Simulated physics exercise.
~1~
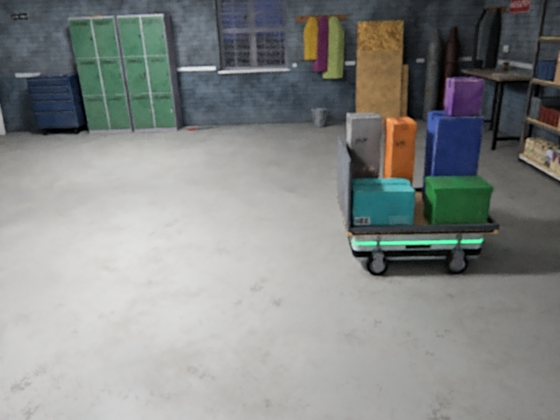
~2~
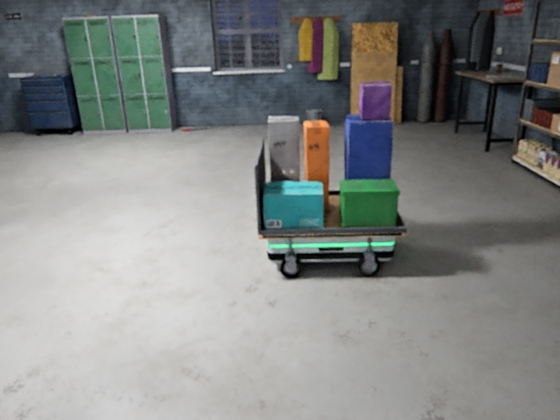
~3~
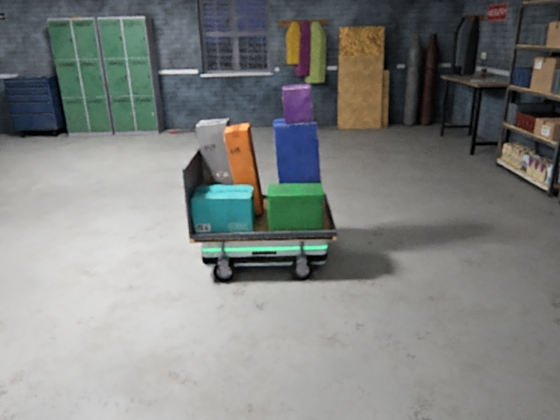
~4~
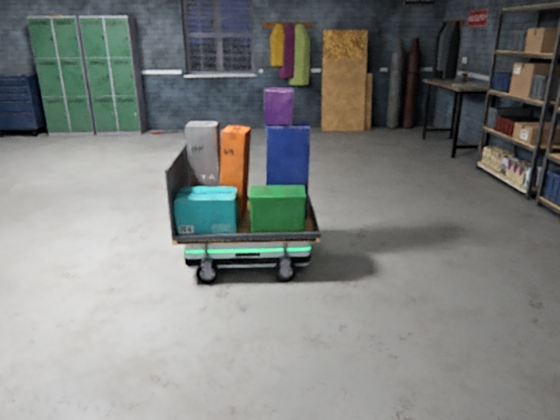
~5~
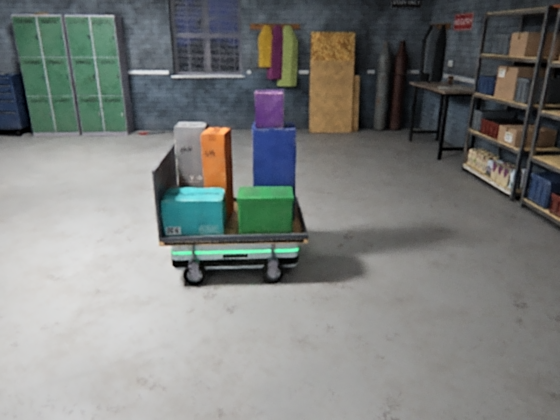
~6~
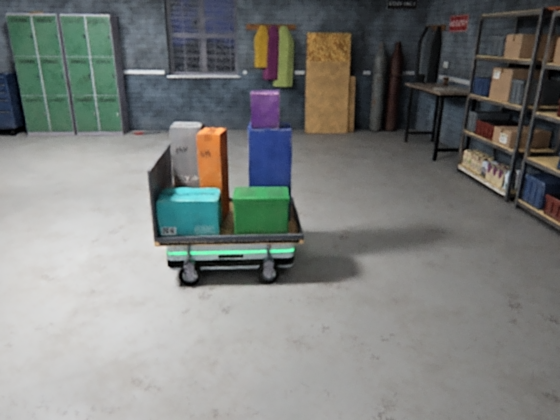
In a workshop, a cart carrying six coloured boxes rolls left and stops, still loaded.
